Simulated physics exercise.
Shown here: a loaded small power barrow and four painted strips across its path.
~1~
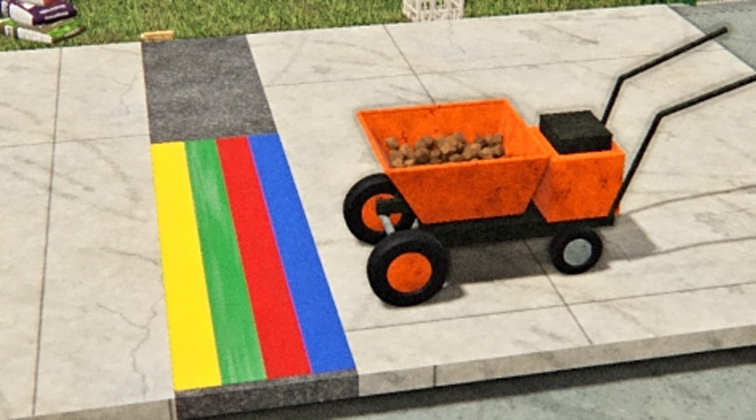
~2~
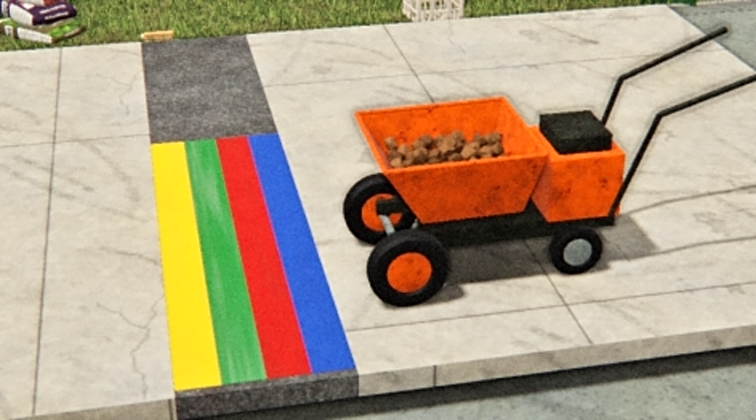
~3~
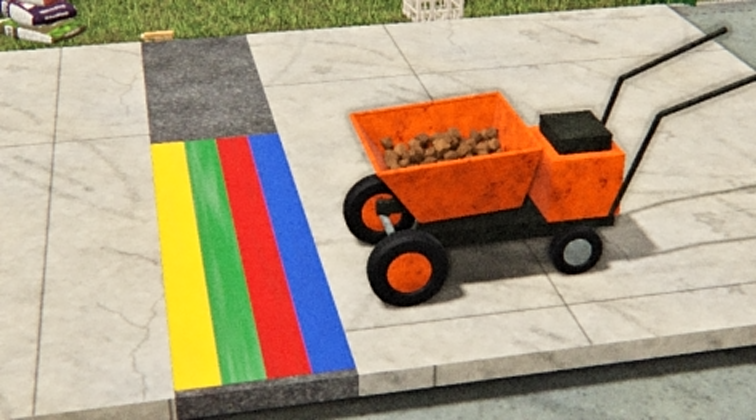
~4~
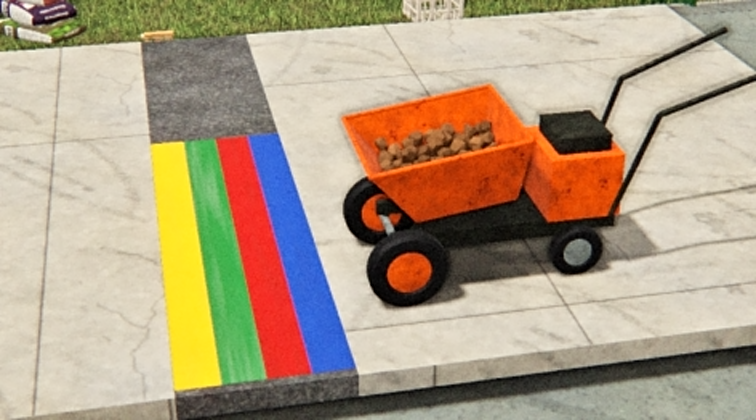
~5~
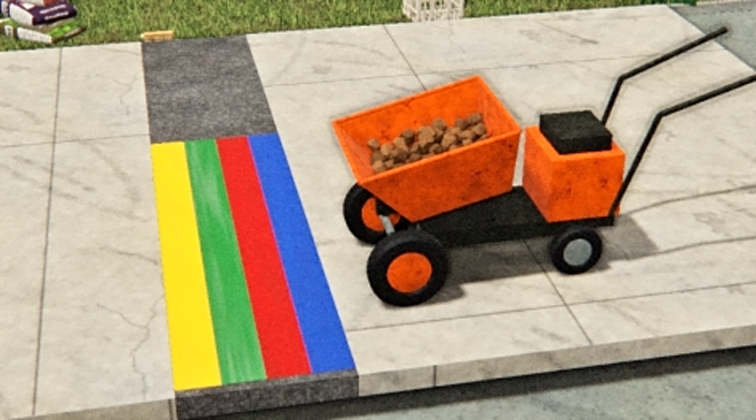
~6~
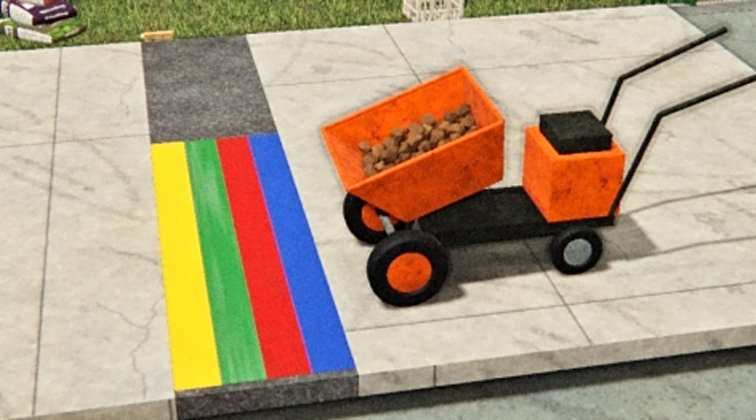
At first, an orange barrow loaded with brown clods stands still on pale paving, its skip level, to the right of yellow, green, red and blue strips. Then the skip begins to tilt forward to the left, its rear rising gradually away from the body until it is clearly tipped, with the clods still inside.
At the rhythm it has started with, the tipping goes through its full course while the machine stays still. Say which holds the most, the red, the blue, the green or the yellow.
I would say the red one.
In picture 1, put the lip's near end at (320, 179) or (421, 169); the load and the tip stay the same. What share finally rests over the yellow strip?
That would be roughly 40 in a hundred and then roughly 0 in a hundred.
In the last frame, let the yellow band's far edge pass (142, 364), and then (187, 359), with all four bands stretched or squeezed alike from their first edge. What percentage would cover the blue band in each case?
The first one comes out at 10 percent, while the second comes out at 0 percent.
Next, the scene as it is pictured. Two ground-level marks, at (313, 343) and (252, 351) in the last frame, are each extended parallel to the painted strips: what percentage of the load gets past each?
First 90 in a hundred, second 40 in a hundred.
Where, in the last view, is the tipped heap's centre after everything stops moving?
I'd say the middle ends up at about (250, 281).
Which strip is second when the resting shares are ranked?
That would be green.
Soon after the last picture, skip tipped steeply; all in the skip.
A little later, skip tipped right over; nearly all in the skip; a small part over the red strip.
Later still, skip tipped right over; about a quarter in the skip; about a third over the red strip; about a quarter over the green strip; a small part over the yellow strip; a stray few off the paint.
By the end, skip tipped right over; a small part in the skip; a small part over the blue strip; about half over the red strip; about a third over the green strip; a small part over the yellow strip; a stray few off the paint.
